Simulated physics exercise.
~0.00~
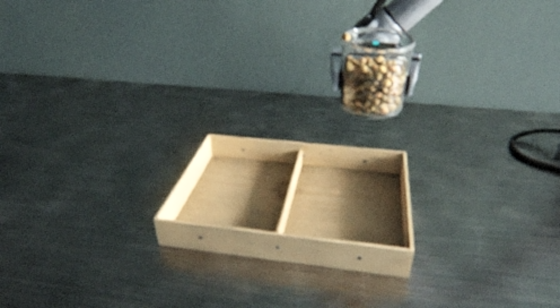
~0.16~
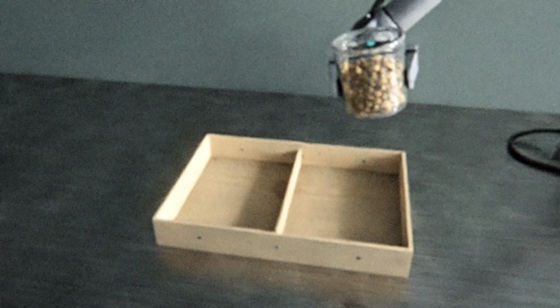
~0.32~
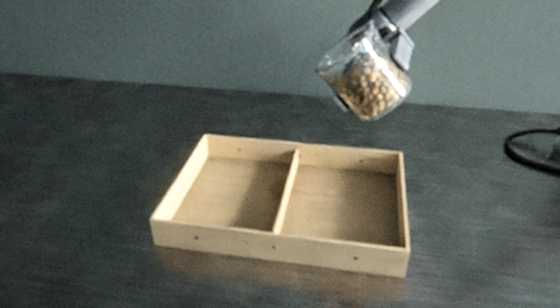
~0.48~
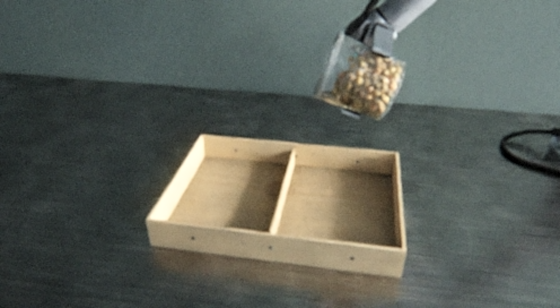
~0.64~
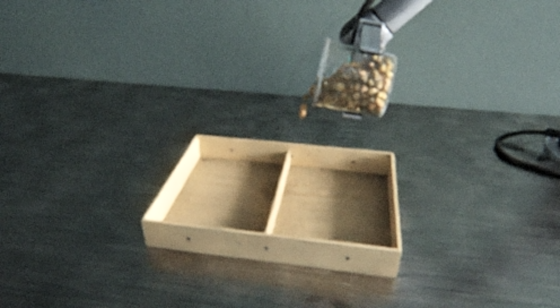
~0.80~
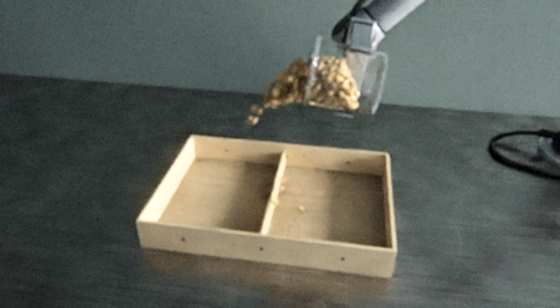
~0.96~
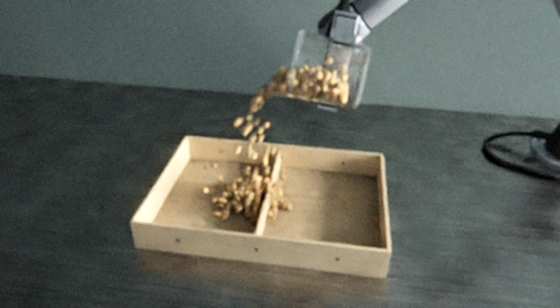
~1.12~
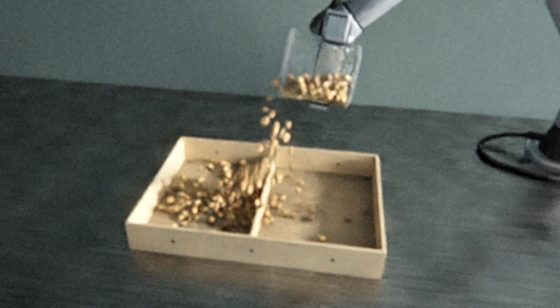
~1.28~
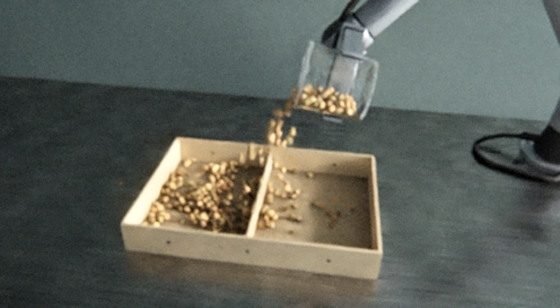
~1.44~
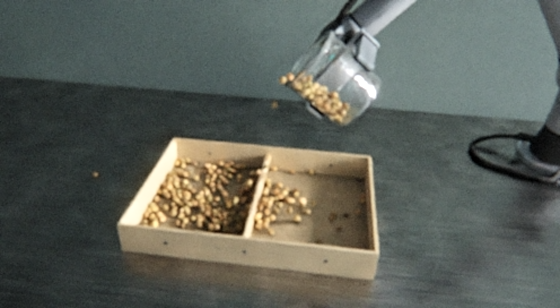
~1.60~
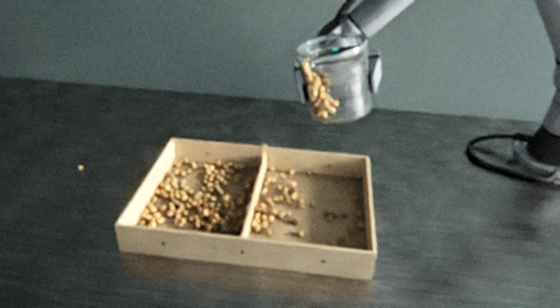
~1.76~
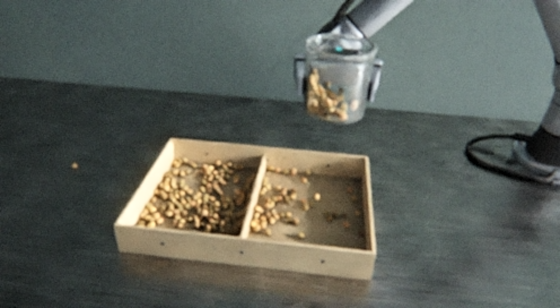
At the start, a robot arm holds a clear beaker of chickpeas upright above a shallow wooden tray divided into two parts on a dark table. The arm tips the beaker to the left until it lies on its side, and the first pieces slide over its rim. A stream then pours down around the dividing wall, scattering mostly into the left part and partly into the right. As the flow thins, the arm turns the beaker back up, while one stray piece sits on the table left of the tray. It ends upright and still, with some chickpeas left inside.
